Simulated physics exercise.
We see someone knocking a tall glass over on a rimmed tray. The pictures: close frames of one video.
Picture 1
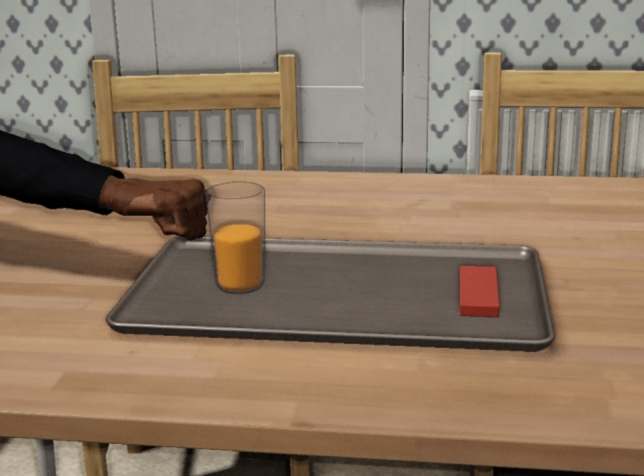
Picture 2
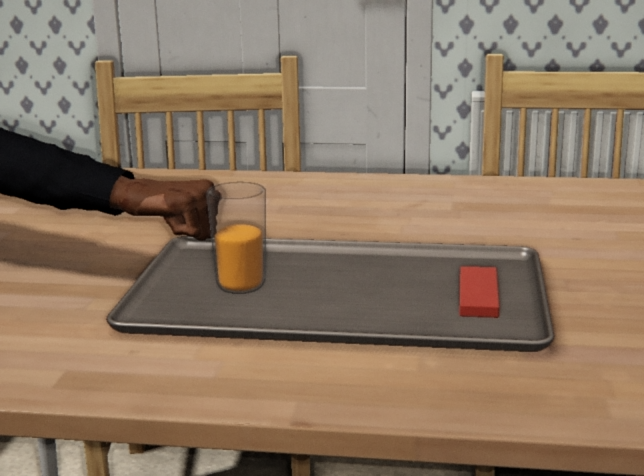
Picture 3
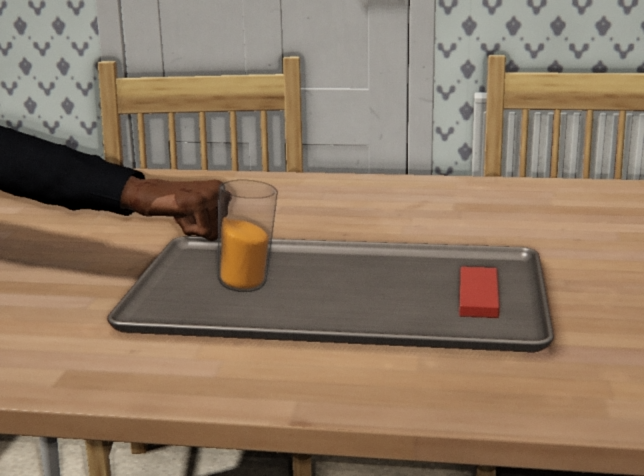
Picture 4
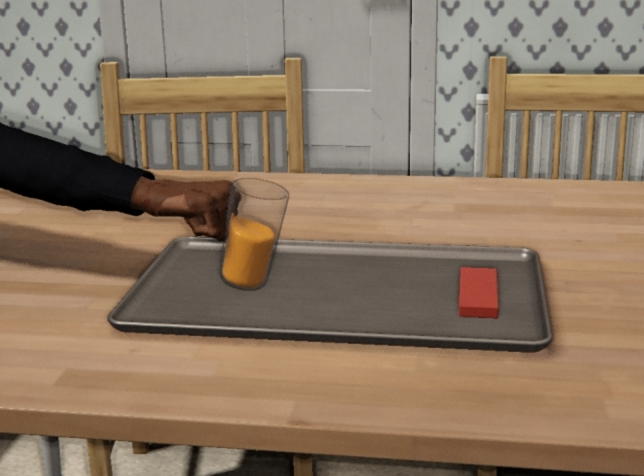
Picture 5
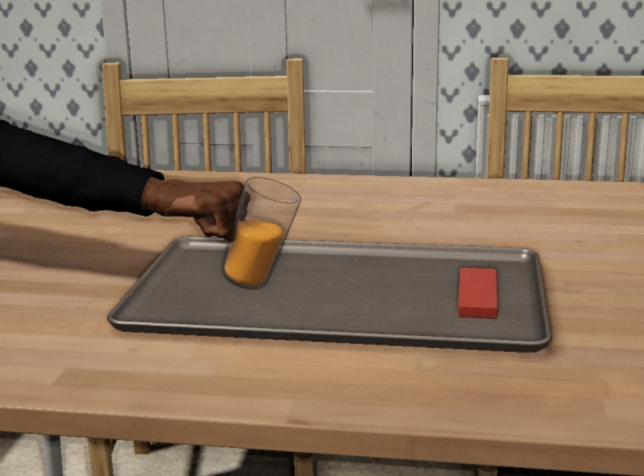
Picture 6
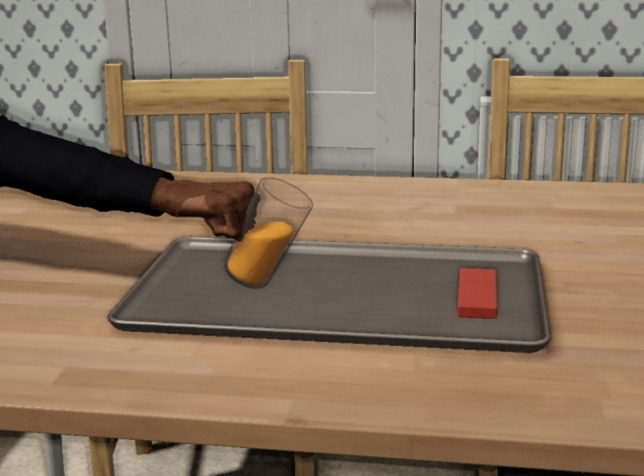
At first, a tall glass of orange juice stands upright near the left end of a rimmed grey tray, with a red block toward the right. A dark-sleeved arm on the left pushes the glass with its fist, and the glass leans steadily further rightward while the juice shifts and slopes inside.
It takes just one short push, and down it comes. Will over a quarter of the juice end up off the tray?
Off the tray: Under a quarter.
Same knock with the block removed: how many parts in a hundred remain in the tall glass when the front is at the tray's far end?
Tall glass content at that instant: ~ 45 per cent.
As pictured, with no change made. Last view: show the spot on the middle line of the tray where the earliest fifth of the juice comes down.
Landing point, centre line: Approx. (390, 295).
A moment on, the tall glass lies on its side and 100 per cent is in the glass, 0 on the tray and 0 above or beyond its rim.
Next, the tall glass lies on its side and 69 per cent is in the glass, 26 on the tray and 5 above or beyond its rim.
Then the tall glass lies on its side and 39 per cent is in the glass, 43 on the tray and 18 above or beyond its rim.
Later the tall glass lies on its side and 21 per cent is in the glass, 72 on the tray and 7 above or beyond its rim.
In the end 95 per cent is held by tray and glass, 5 is off the tray.
